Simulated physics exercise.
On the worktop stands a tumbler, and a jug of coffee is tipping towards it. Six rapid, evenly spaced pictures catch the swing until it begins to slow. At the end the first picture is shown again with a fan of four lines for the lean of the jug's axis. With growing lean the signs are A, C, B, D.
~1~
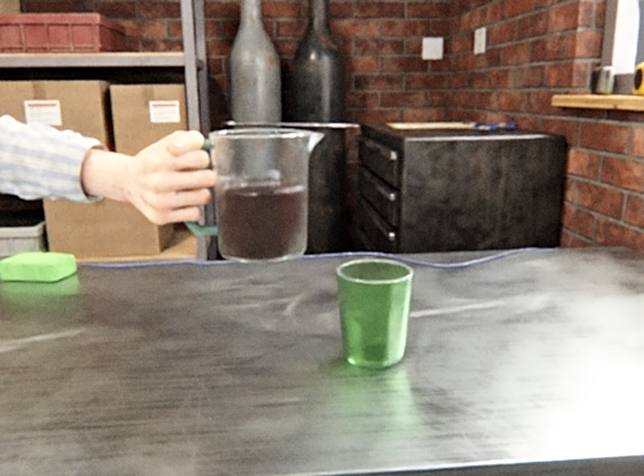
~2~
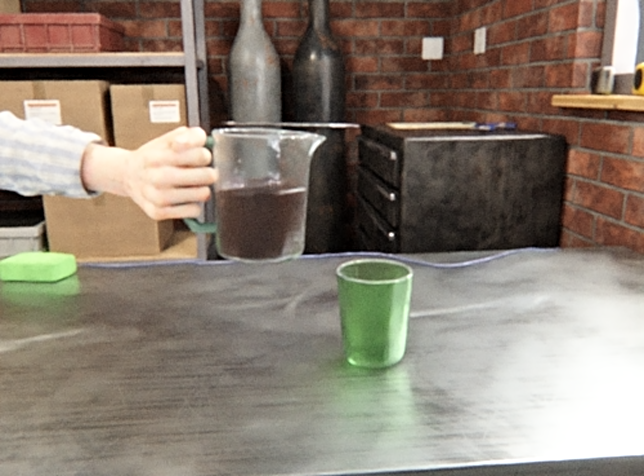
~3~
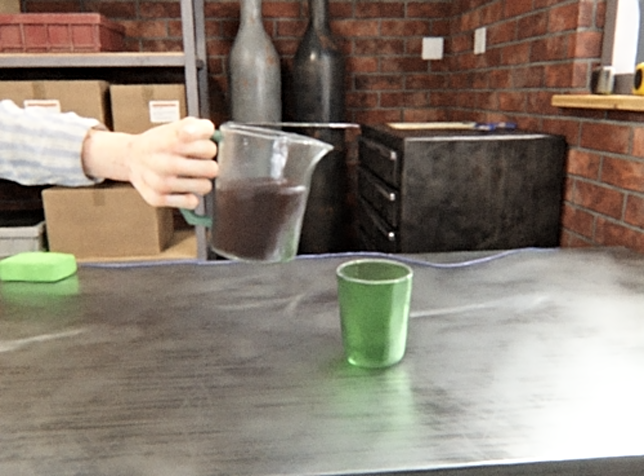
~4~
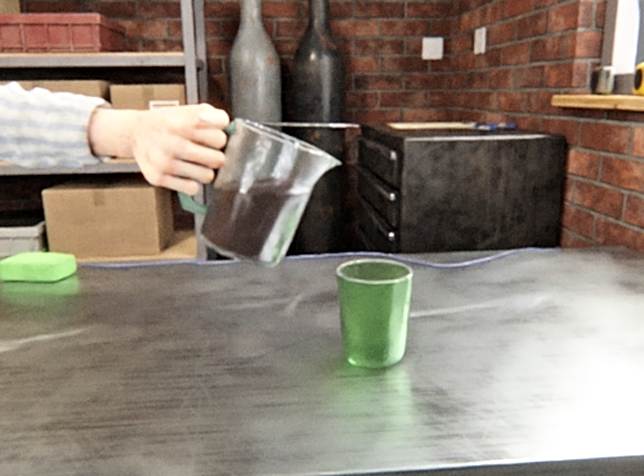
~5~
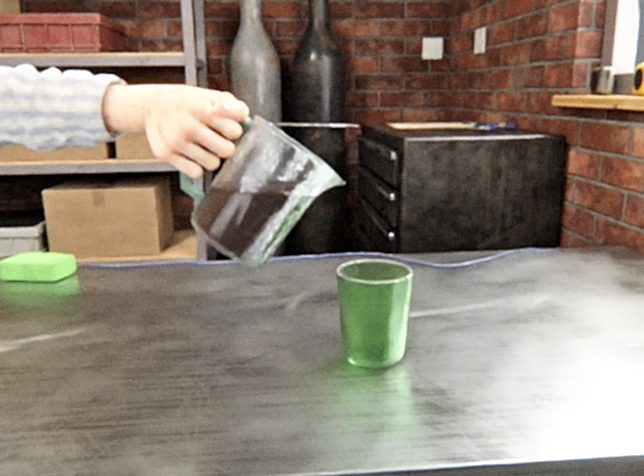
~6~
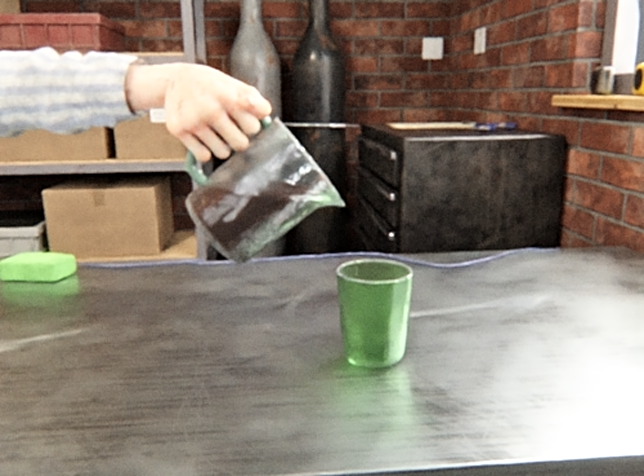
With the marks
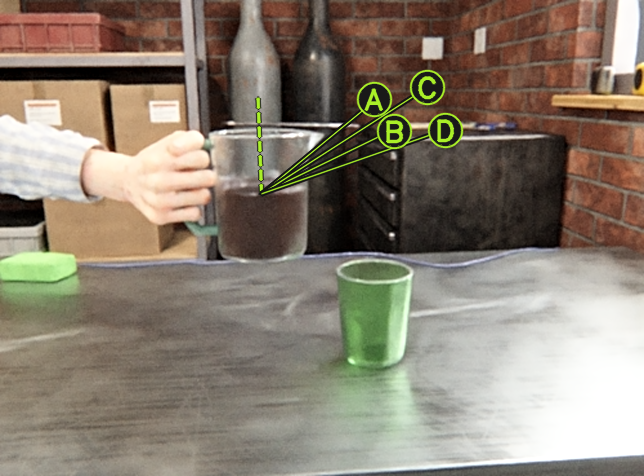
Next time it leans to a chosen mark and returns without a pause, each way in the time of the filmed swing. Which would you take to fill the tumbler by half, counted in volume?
The best tilt is D.
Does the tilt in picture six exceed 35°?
Yes, it does.
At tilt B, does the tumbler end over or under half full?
Under.
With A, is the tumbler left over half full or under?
Under.
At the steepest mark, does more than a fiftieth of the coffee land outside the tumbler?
No.
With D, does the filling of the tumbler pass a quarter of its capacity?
Yes.
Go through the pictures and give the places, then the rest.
In the first picture, upright, lip at (322, 135); rim of the tumbler round (374, 270); nothing has left yet.
In the second picture, tipped about 3°, lip at (325, 138); nothing has left yet.
In the third picture, tipped about 10°, lip at (331, 147); nothing has left yet.
In the fourth picture, tipped about 22°, lip at (339, 162); nothing has left yet.
In the fifth picture, tipped about 36°, lip at (344, 182); nothing has left yet.
In the sixth picture, tipped about 52°, lip at (343, 204); nothing has left yet.
In lime, A at (362, 111); B at (377, 137); C at (412, 96); D at (428, 135).
If A is chosen, the tumbler ends with about 9 % of what it can hold.
If B is chosen, the tumbler ends with about 34 % of what it can hold.
If C is chosen, the tumbler ends with about 20 % of what it can hold.
If D is chosen, the tumbler ends with about 51 % of what it can hold.
